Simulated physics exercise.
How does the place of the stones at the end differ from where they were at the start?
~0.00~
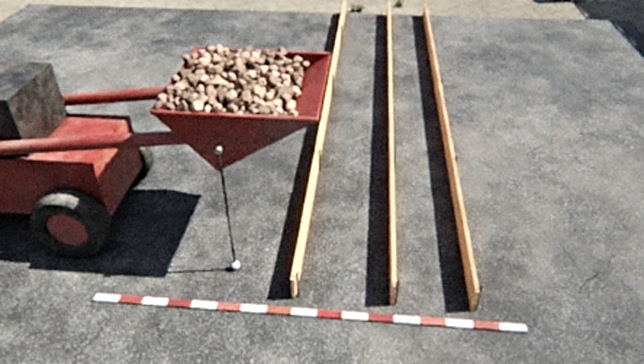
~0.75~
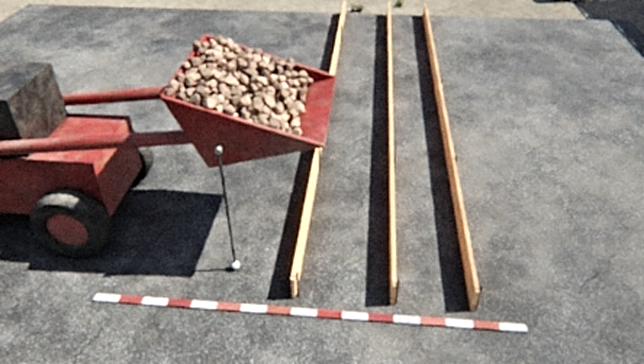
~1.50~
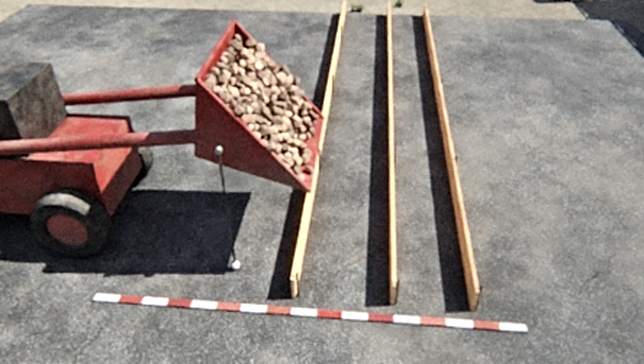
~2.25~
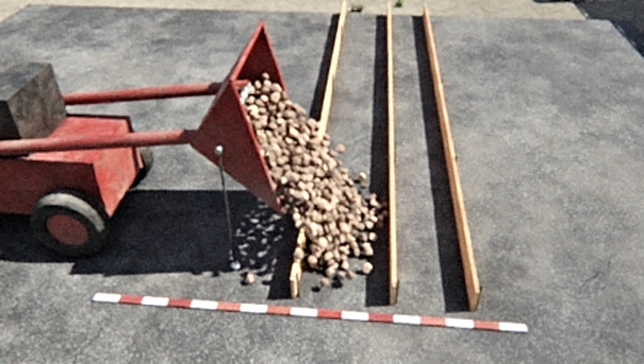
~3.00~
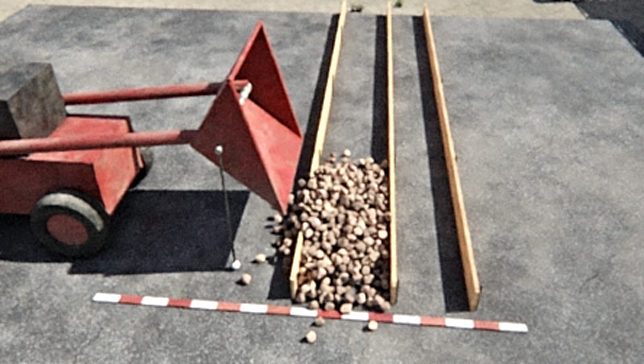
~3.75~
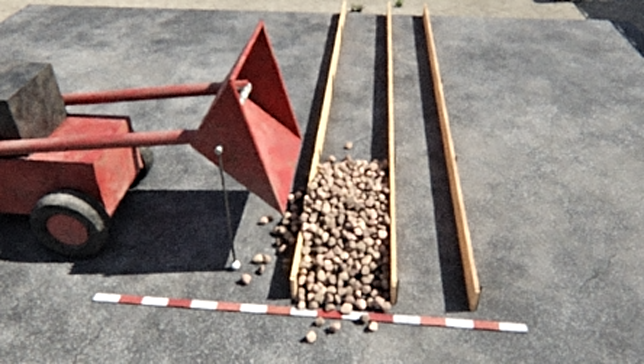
At the start the stones are heaped in the raised red bucket. At the end they lie lower and farther right, mostly on the ground between the left and middle planks.
Red loader tipping its bucket forward and pouring brown stones between two wooden planks, leaving a few scattered outside.
